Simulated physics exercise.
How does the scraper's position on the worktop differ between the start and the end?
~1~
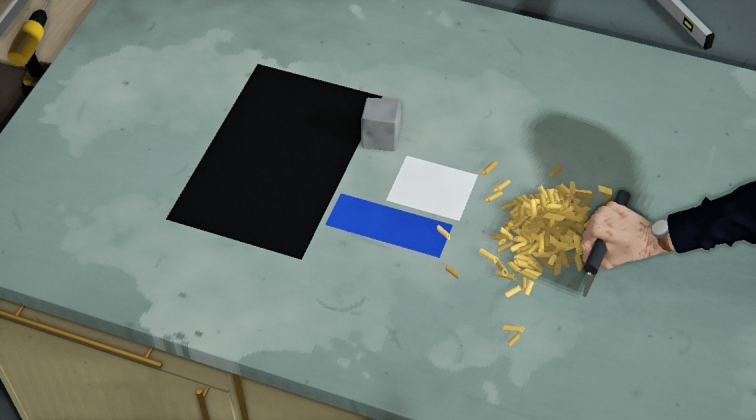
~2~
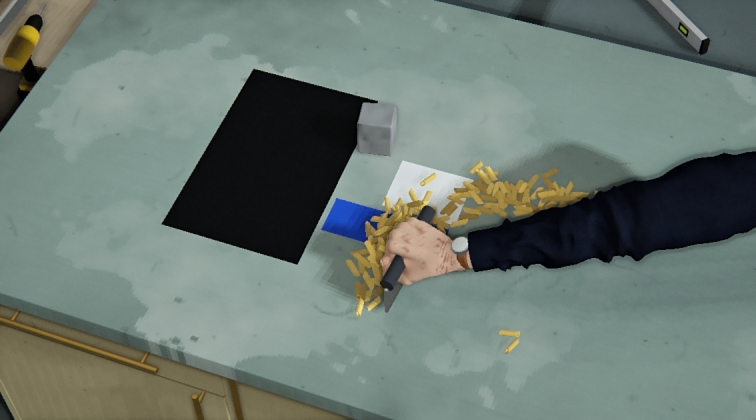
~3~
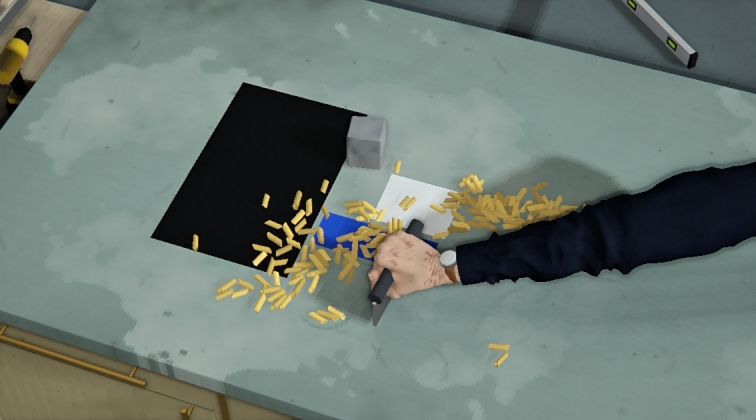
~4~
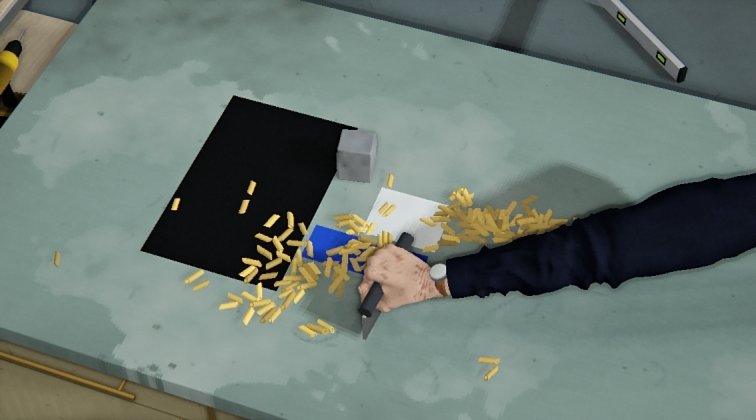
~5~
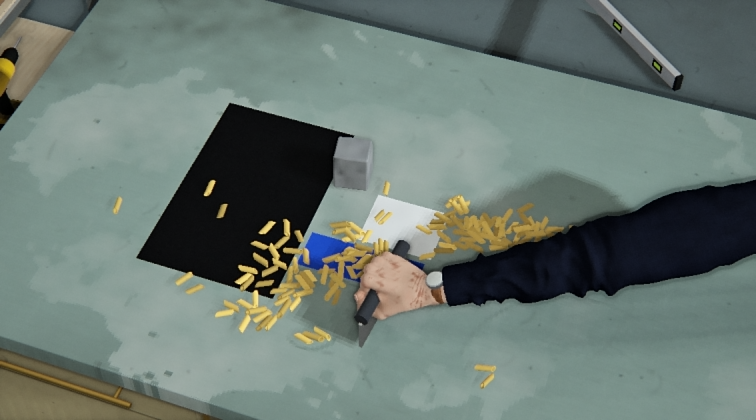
At the start the scraper is well to the right of the mats, on the far side of the pasta pile. By the end it has moved left and rests by the blue mat, at its lower right.
